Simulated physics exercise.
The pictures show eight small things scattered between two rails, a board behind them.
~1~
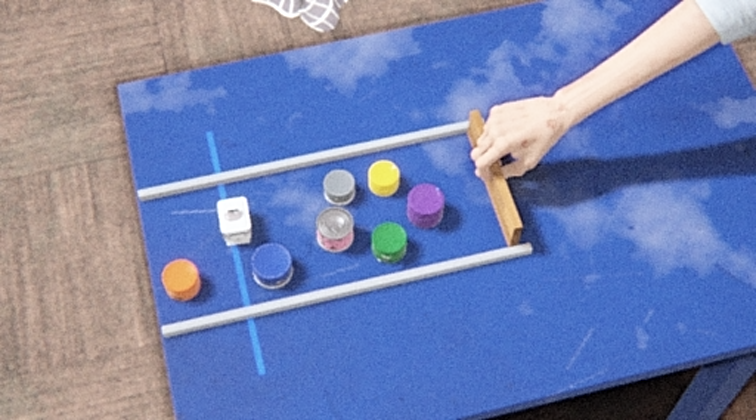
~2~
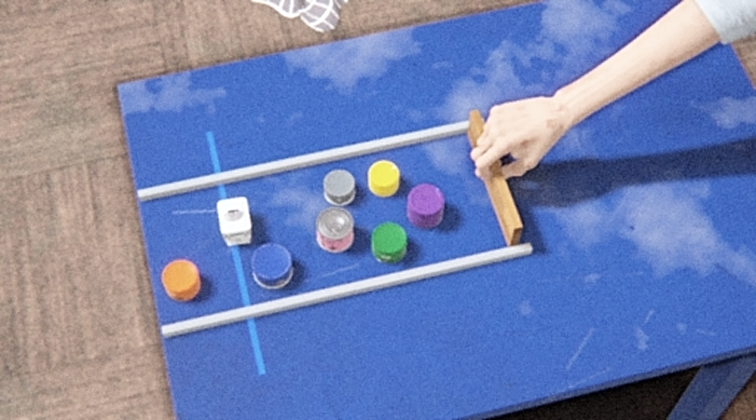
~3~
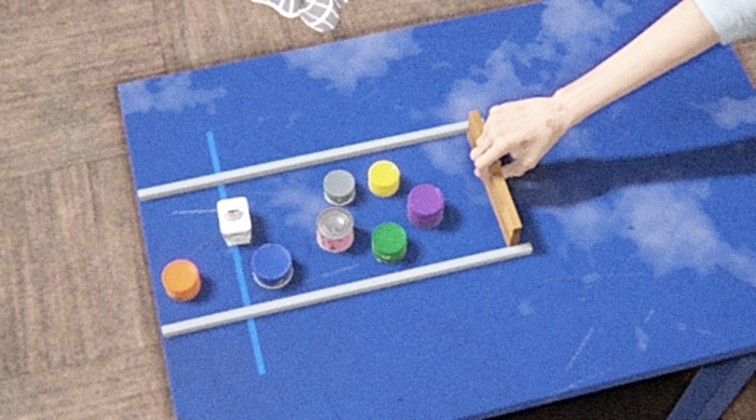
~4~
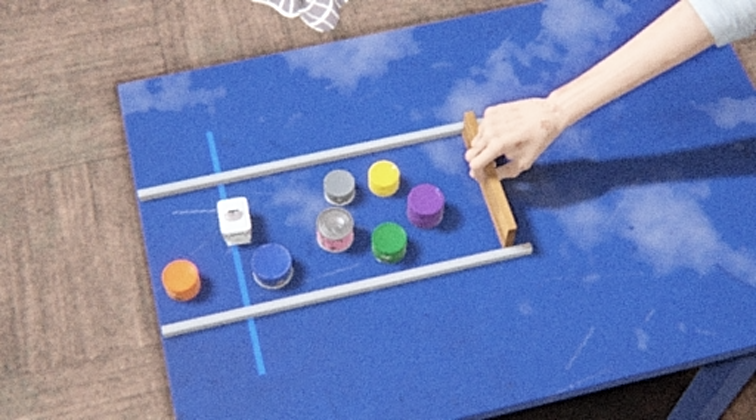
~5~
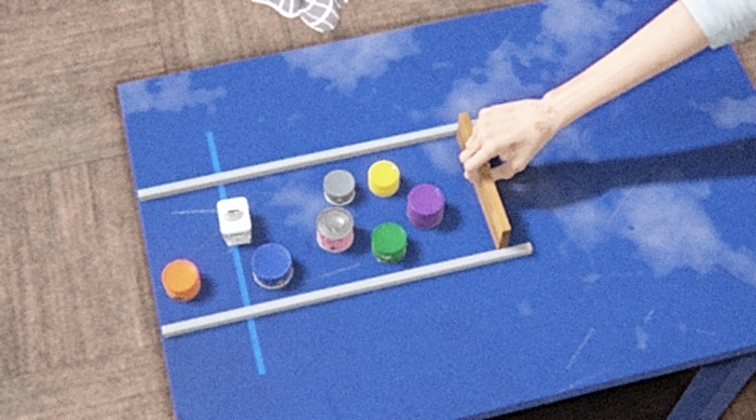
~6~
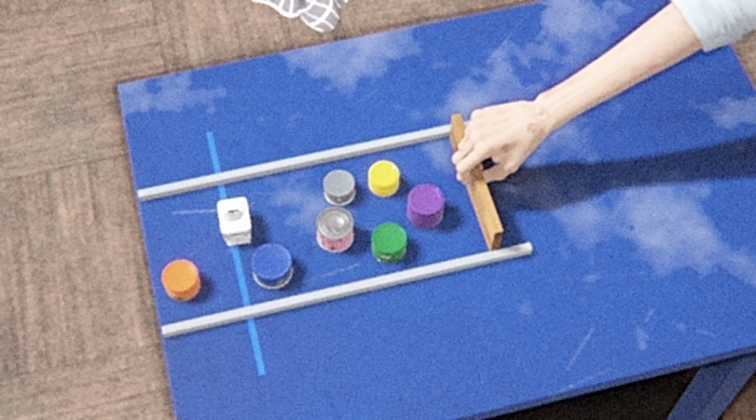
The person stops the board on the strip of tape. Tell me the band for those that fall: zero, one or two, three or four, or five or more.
In the end the number that fall off is zero.
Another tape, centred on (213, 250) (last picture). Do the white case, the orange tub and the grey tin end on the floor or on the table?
The white case holds on; the orange tub comes down; the grey tin remains up.
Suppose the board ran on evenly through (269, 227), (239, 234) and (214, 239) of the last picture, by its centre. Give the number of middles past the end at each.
In that order 0, 0 and 1.
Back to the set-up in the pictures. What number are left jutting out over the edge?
That would be 1.
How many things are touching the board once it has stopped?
In contact: 3.
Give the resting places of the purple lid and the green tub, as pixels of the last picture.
The purple lid at (217, 249), the green tub at (225, 284).
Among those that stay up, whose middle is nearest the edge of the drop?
That is the orange tub.
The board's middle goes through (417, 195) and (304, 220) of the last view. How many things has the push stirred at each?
By then 1, and 7.
A little later, none off yet; orange tub at rest near (182, 281); white case at rest near (235, 221); blue pot at rest near (272, 266).
When it is over, the number that fall off is zero.
